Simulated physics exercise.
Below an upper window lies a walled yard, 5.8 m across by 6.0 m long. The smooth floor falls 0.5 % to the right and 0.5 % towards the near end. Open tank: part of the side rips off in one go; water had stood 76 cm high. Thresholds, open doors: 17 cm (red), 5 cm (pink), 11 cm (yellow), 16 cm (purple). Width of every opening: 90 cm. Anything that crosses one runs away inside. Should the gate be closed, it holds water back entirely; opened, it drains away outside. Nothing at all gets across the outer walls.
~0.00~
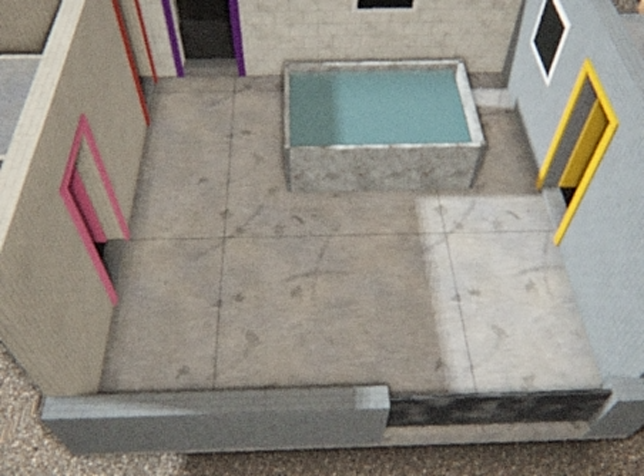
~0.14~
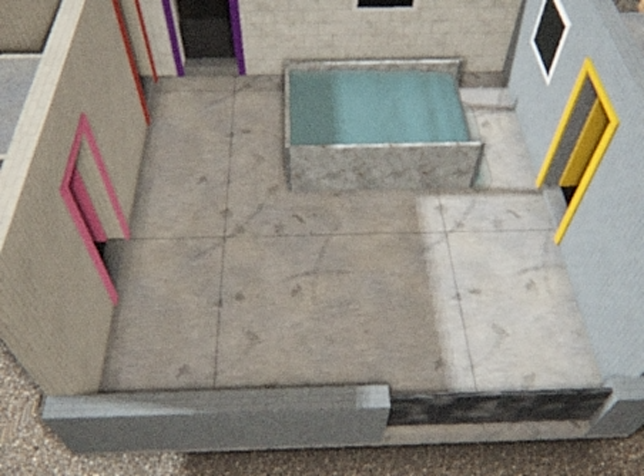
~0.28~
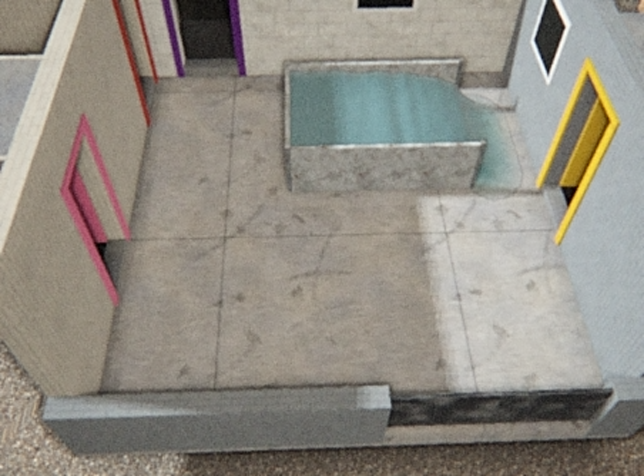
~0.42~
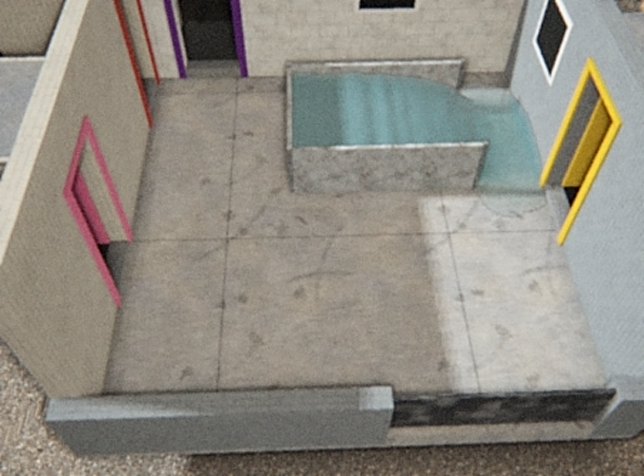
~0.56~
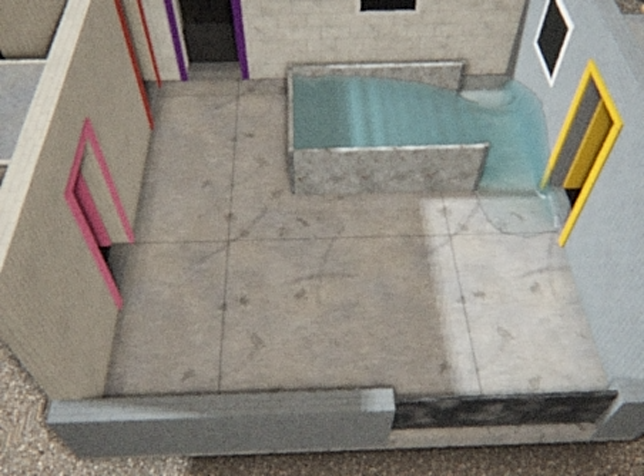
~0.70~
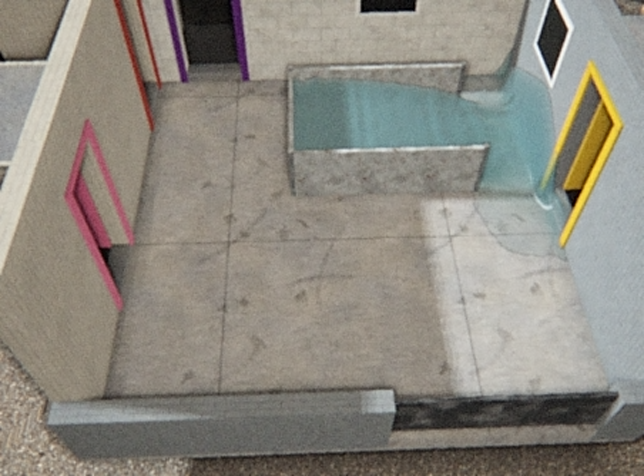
The right side of a stone tank gave way in a walled yard, and water poured out across the floor to the right-hand wall, then spread forward around the yellow-framed doorway.
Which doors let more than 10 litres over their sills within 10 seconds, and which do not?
In 10 seconds, the red door lets more through; the pink door lets more through; the yellow door lets more through; the purple door stays within 10 litres.
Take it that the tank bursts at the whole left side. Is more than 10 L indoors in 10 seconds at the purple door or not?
Then purple exceeds it.
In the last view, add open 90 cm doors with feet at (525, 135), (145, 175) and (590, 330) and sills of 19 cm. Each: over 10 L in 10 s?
Taking them in order, the first gets enough, the second too little and the third too little.
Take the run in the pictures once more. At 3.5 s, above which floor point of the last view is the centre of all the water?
At roughly (417, 182).
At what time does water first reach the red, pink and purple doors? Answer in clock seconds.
The front reaches red at 2.6 s, pink at 4.5 s, purple at 2.4 s.
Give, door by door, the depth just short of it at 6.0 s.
In cm: Red 15, pink 13, yellow 10, purple 10.
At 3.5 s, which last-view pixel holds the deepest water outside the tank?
Location: Approx. (159, 96).
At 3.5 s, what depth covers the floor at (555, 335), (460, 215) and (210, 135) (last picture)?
In that order: 7, 0 and 2 cm.
After 1.4 s water covers 20 % of the floor and is deepest (66 cm) near (506, 81); red door not reached, pink door not reached, yellow door 26 cm at the sill, 31 L in, purple door not reached.
After 2.2 s water covers 35 % of the floor and is deepest (55 cm) near (506, 81); red door not reached, pink door not reached, yellow door 25 cm at the sill, 93 L in, purple door not reached.
After 3.5 s water covers 55 % of the floor and is deepest (40 cm) near (159, 96); red door 32 cm at the sill, 44 L in, pink door not reached, yellow door 18 cm at the sill, 151 L in, purple door 13 cm at the sill, 0 L in.
After 6.0 s water covers 90 % of the floor and is deepest (21 cm) near (107, 382); red door 15 cm at the sill, 146 L in, pink door 13 cm at the sill, 22 L in, yellow door 10 cm at the sill, 171 L in, purple door 10 cm at the sill, 0 L in.
After 10.0 s water covers 100 % of the floor and is deepest (16 cm) near (389, 387); red door 6 cm at the sill, 147 L in, pink door 9 cm at the sill, 89 L in, yellow door 12 cm at the sill, 173 L in, purple door 5 cm at the sill, 0 L in.
